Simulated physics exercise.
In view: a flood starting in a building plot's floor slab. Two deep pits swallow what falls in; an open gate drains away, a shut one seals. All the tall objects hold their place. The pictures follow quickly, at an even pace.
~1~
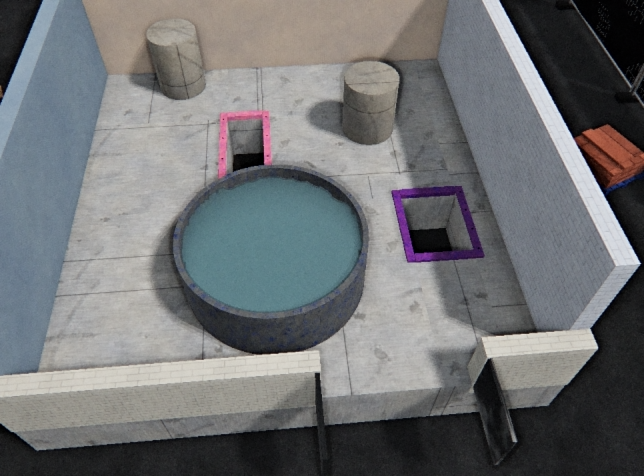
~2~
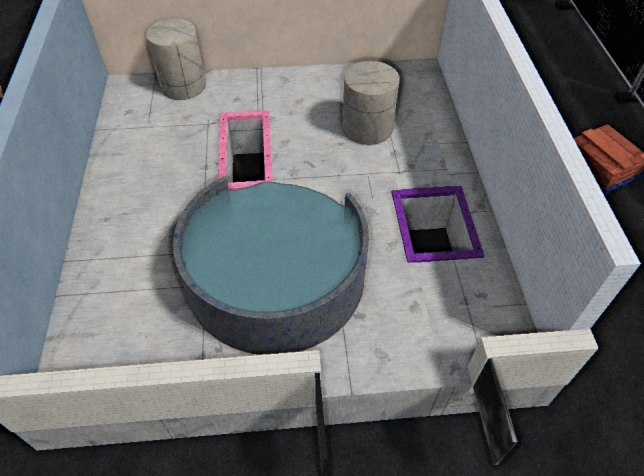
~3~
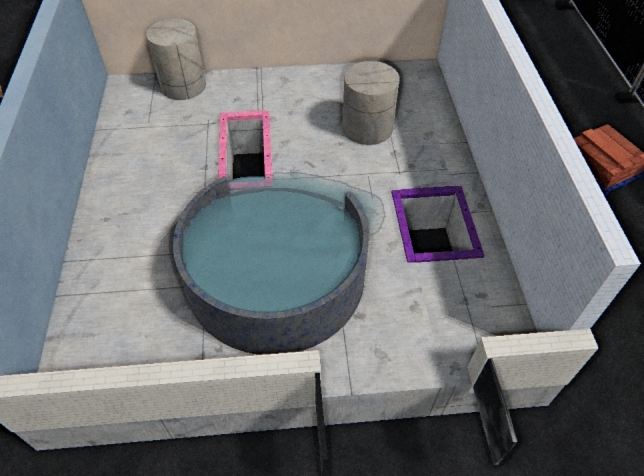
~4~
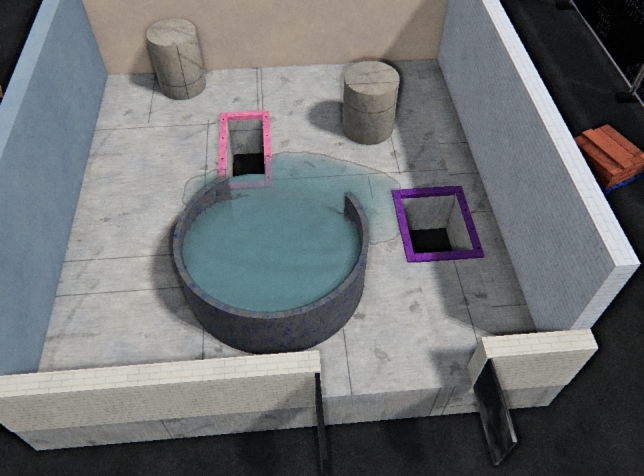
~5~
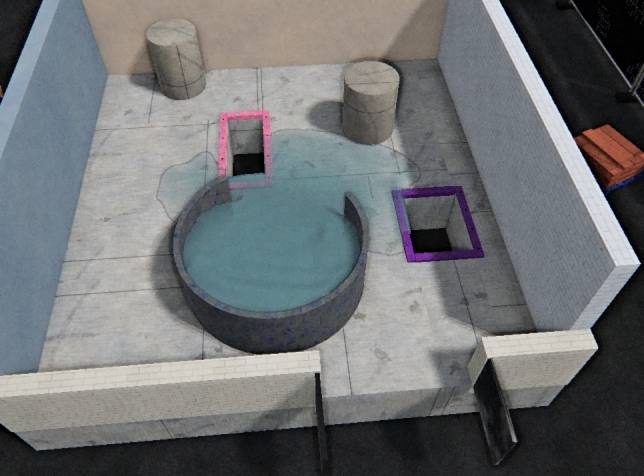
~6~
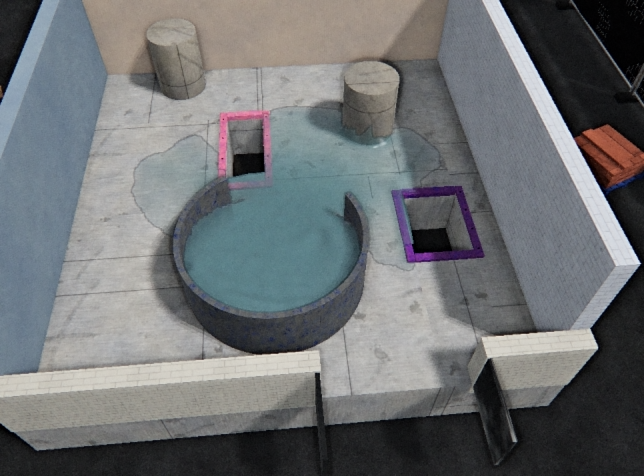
Water poured through a gap in the far side of the round pool, then spread in a widening sheet across the pale floor, around the pink-edged and purple-edged pits and up to a stone cylinder.
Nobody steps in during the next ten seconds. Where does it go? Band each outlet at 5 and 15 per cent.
The gate takes under 5 %; the purple pit takes from 5 to 15 %; the pink pit takes over 15 %.
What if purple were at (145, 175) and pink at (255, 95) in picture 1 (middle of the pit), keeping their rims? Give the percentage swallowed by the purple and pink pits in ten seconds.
Per cent: Purple 2, pink 35.
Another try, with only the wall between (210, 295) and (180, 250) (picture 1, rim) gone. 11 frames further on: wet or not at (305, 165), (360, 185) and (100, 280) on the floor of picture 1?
As listed: Free of water, not flooded, under water.
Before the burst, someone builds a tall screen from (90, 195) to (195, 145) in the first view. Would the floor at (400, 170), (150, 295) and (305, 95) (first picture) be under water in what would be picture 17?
In turn: Under water, no water, awash.
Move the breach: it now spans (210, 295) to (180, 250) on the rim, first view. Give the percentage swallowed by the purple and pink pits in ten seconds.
In per cent: Purple 2, pink 10.
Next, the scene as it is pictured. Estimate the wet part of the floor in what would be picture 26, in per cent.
Roughly 60 per cent.
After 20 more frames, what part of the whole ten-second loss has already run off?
I make it 55 per cent.
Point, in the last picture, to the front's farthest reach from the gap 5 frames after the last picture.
At about (440, 68).
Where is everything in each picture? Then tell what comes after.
The first picture shows the round pool at (272, 237) is whole and still.
In the second picture, water pours out on the round pool's far side and has run to a hidden place.
In the third picture, the front is at a hidden place, out from the gap on the round pool's far side.
In the fourth picture, the front is at (193, 185), out from the gap on the round pool's far side.
In the fifth picture, the front is at (166, 178), out from the gap on the round pool's far side.
In the sixth picture, the front is at (410, 133), out from the gap on the round pool's far side.
A moment on, water covers 45 % of the floor; the gate 0 %, the purple pit 1 %, the pink pit 8 %.
Next, water covers 50 % of the floor; the gate 0 %, the purple pit 1 %, the pink pit 13 %.
Then, water covers 60 % of the floor; the gate 0 %, the purple pit 2 %, the pink pit 17 %.
Later, water covers 90 % of the floor; the gate 0 %, the purple pit 5 %, the pink pit 20 %.
In the end, water covers 95 % of the floor; the gate 3 %, the purple pit 8 %, the pink pit 24 %.
